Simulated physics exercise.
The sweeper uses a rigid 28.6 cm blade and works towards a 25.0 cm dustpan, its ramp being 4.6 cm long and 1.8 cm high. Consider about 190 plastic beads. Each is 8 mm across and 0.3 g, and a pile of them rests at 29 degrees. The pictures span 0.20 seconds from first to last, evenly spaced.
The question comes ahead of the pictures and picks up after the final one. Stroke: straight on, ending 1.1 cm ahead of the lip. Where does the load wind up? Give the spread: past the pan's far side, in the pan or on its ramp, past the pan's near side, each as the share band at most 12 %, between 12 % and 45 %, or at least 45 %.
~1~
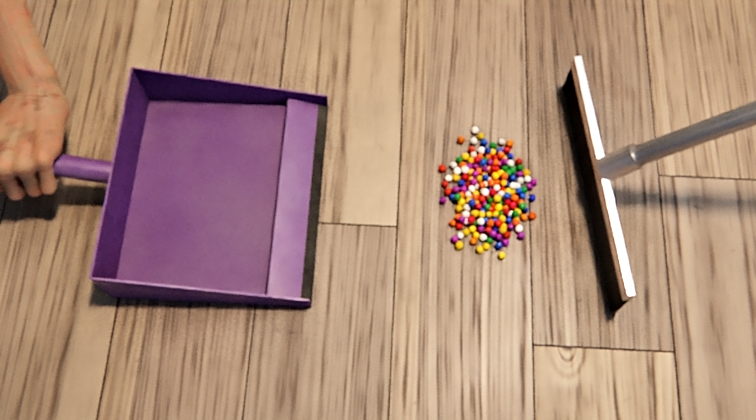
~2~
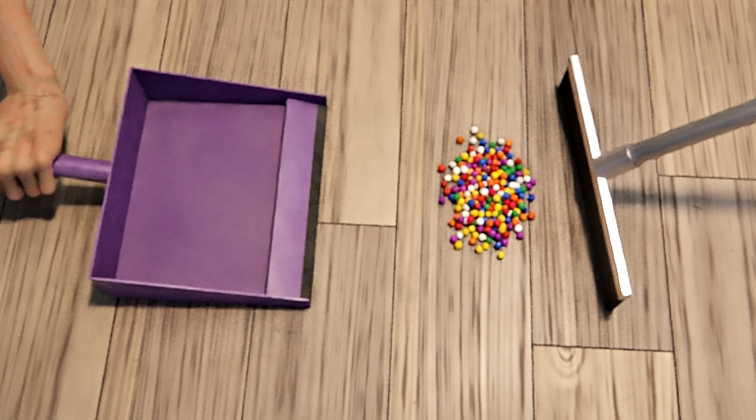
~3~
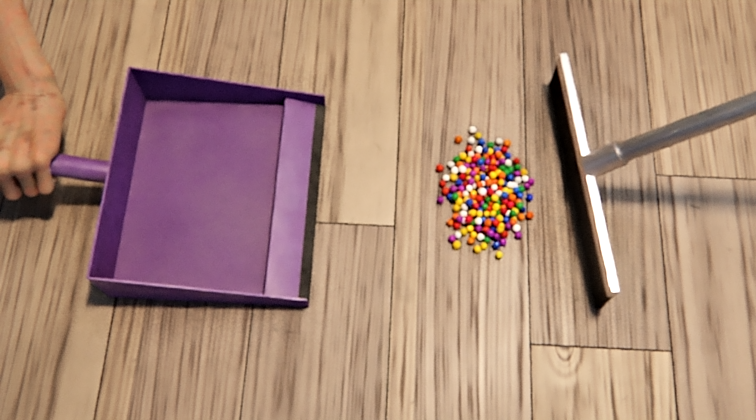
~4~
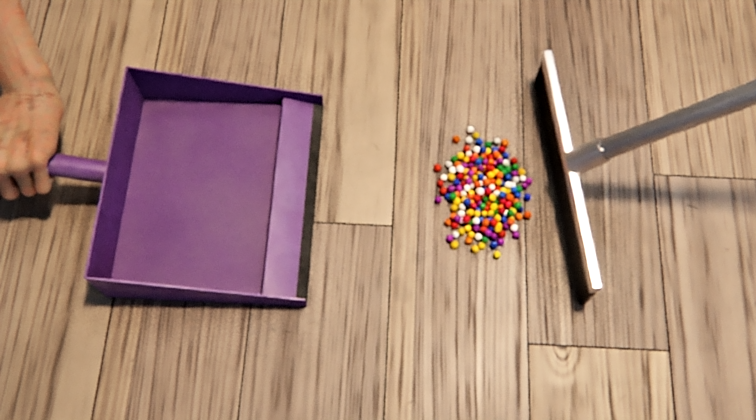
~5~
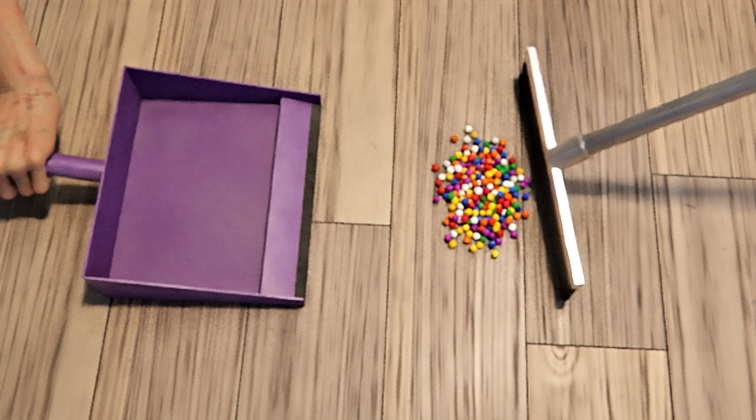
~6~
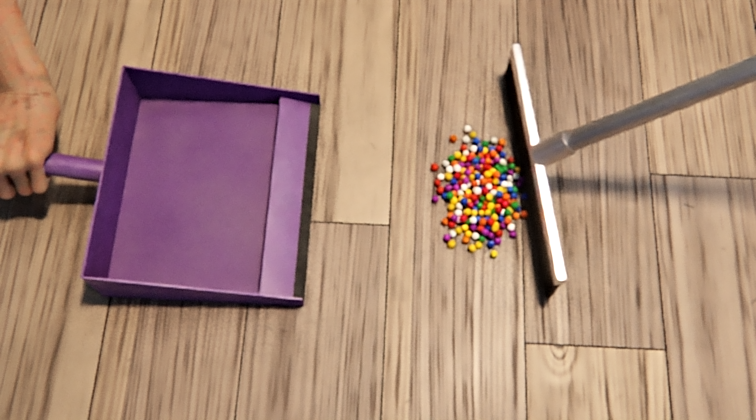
Spread: Far side at most 12 %, pan at most 12 %, near side at most 12 %.
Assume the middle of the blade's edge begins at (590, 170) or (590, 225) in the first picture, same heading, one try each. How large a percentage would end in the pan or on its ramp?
I'd put it near 0 per cent for the first and near 15 per cent for the second.
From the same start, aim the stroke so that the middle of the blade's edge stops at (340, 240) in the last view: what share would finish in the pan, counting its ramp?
Roughly 25 percent.
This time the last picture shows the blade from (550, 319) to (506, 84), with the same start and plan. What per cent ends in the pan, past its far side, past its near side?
That ends as pan 25, far 0, and near 15.
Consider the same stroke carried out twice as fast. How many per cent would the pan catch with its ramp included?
Then roughly 20 per cent.
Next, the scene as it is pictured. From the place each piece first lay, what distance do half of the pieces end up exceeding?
The figure is about 18 cm.
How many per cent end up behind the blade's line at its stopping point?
5 %.
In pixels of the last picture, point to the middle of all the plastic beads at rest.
Once everything settles, the centre is around (325, 180).
Then, 0.25 s after the last picture, middle of the blade 14 cm from the lip; 0 % over the lip, far side 0 %, near side 0 %.
Then, 0.43 s after the last picture, middle of the blade 7 cm from the lip; 0 % over the lip, far side 5 %, near side 0 %.
Then, 0.72 s after the last picture, middle of the blade 3 cm from the lip; 5 % over the lip, far side 5 %, near side 0 %.
In the end, far side 5 %, pan 5 %, near side 0 %, in front of the lip or behind the blade 85 %.
